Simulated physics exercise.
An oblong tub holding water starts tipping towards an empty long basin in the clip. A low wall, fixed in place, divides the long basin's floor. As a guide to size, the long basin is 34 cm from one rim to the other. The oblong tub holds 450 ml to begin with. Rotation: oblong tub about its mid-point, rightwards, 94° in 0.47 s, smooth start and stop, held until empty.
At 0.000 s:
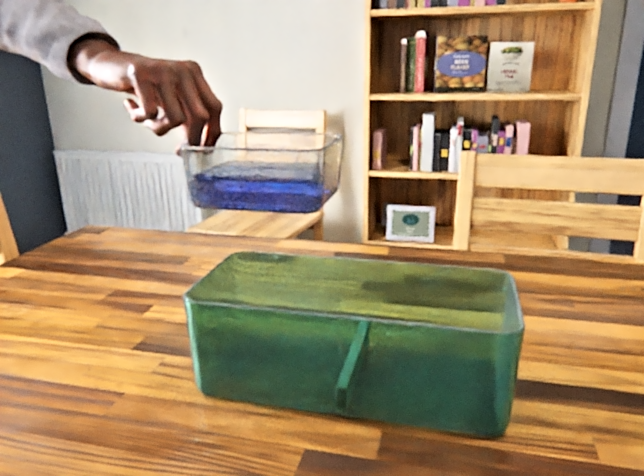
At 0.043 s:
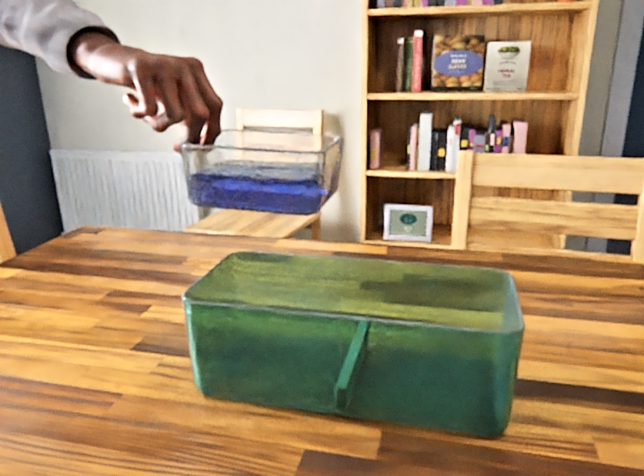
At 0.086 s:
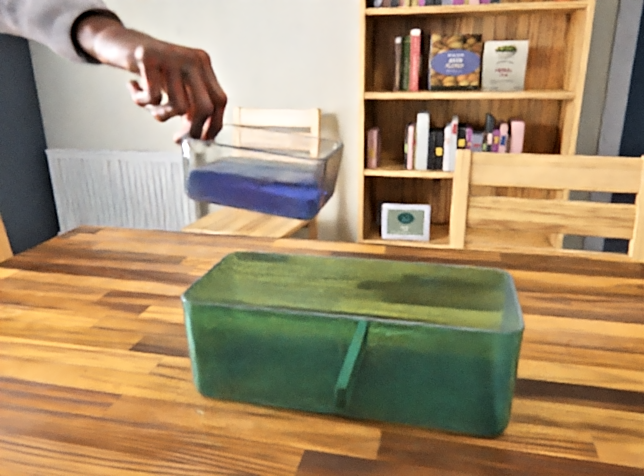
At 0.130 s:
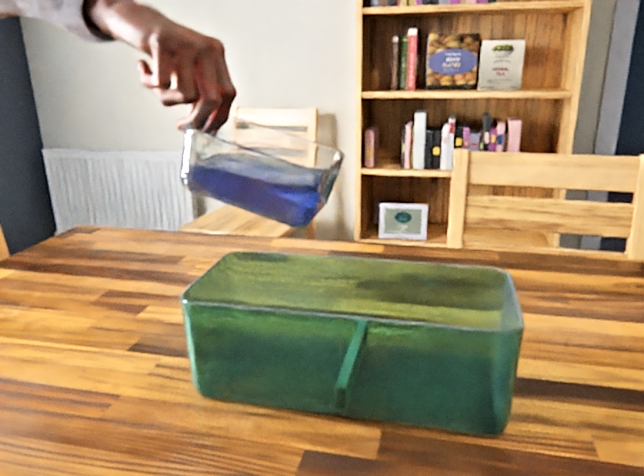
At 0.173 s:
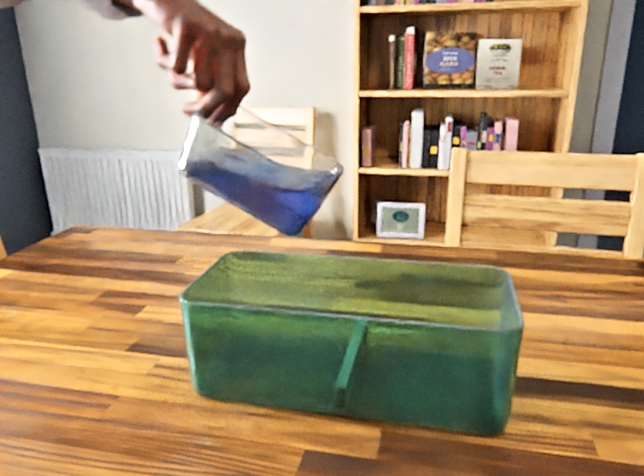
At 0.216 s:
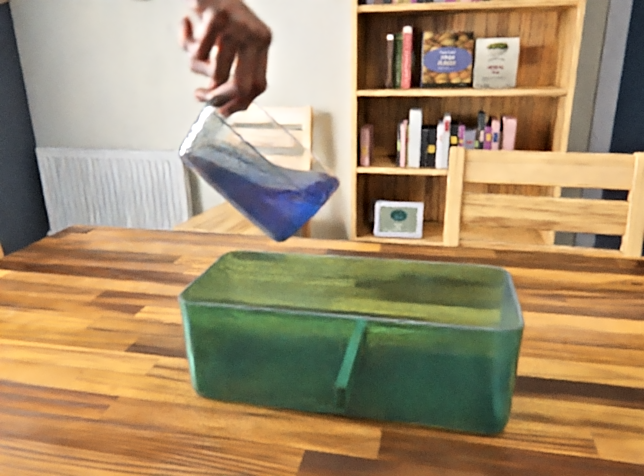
At a wooden table near a bookshelf, a hand held a clear tub of blue water above a long green basin, then tilted it steadily, its right side dipping as the water gathered there.
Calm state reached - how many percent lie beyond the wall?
66 percent, roughly.
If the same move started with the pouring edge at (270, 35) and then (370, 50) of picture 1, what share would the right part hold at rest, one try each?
I'd expect close to 15 per cent and then close to 70 per cent.
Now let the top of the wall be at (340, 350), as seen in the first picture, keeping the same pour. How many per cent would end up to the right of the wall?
Estimate: Close to 80 per cent.
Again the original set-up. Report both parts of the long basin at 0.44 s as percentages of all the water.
Around 6 percent on the left and 38 on the right.
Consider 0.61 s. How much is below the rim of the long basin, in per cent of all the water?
Some 92 per cent.
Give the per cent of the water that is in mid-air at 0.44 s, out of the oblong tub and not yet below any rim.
About 42 per cent.
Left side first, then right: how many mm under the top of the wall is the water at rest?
The left comes to roughly 24 mm and the right to roughly 18 mm.
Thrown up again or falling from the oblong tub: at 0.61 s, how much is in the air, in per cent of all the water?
About 3 per cent.
After 0.44 s the tilt is 93° and 14 per cent is still to pour, 6 is left of the wall and 39 right of it.
After 0.61 s the tilt is 94° and 4 per cent is still to pour, 22 is left of the wall and 71 right of it.
After 0.78 s the tilt is 94° and 2 per cent is still to pour, 28 is left of the wall and 67 right of it.
After 0.97 s the tilt is 94° and 0 per cent is still to pour, 31 is left of the wall and 67 right of it.
In the end 32 per cent lies left of the wall, 66 right of it and 1 outside.
